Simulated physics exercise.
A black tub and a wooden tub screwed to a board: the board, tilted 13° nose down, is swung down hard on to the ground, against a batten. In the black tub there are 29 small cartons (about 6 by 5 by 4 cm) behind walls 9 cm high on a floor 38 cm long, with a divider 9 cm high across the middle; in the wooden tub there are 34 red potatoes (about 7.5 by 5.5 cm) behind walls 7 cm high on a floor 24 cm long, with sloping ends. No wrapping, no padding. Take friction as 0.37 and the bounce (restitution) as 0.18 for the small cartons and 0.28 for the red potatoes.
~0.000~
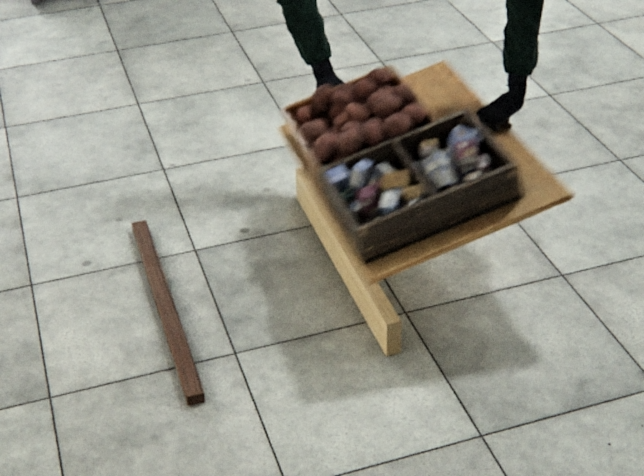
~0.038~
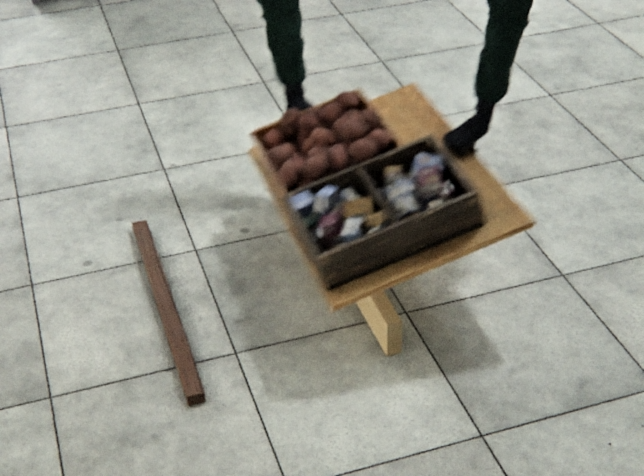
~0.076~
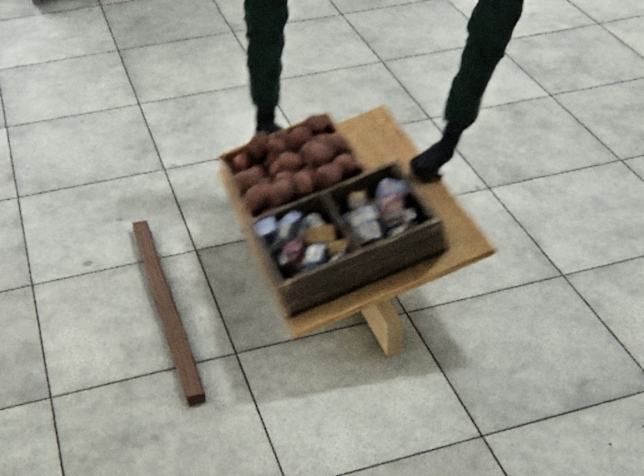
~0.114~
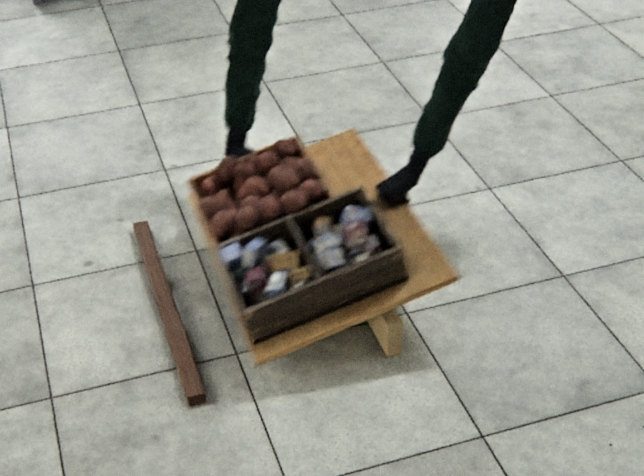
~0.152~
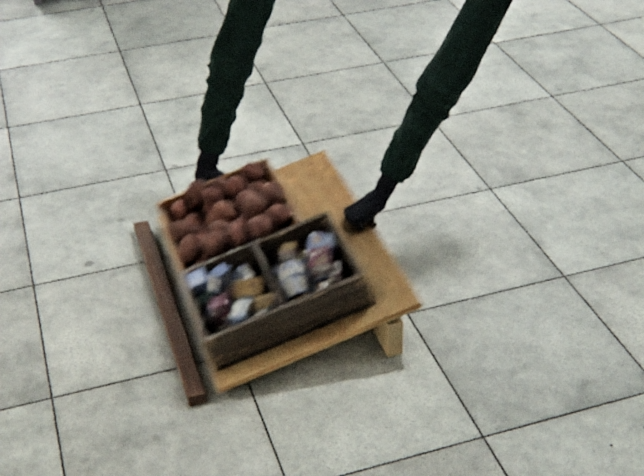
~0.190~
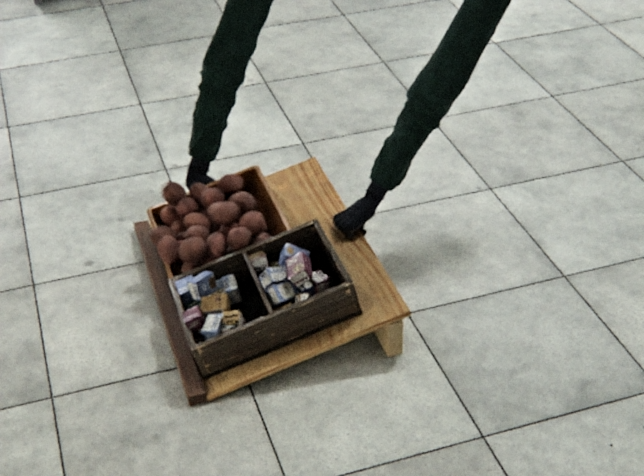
On a grey tiled floor, two dark-sleeved arms lower a tilted wooden board carrying a tub of round reddish potatoes and a divided black tub of small cartons, moving it down and left against a brown batten.
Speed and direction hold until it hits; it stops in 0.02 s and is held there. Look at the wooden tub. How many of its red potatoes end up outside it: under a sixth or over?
More than one in six of the red potatoes leave the wooden tub.
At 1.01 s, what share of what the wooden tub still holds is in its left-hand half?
Roughly 80 in a hundred.
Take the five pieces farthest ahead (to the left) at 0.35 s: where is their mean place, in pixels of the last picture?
Near (109, 233).
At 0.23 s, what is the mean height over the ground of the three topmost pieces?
Roughly 22 cm.
After 0.23 s, the black tub has all 29 and the wooden tub is down by 1 of 34.
After 0.35 s, the black tub has all 29 and the wooden tub is down by 7 of 34.
After 0.57 s, the black tub has all 29 and the wooden tub is down by 10 of 34.
Outcome (at 1.01 s), the black tub has all 29 and the wooden tub is down by 10 of 34. Asked share, 10 of 34, 29 per cent.
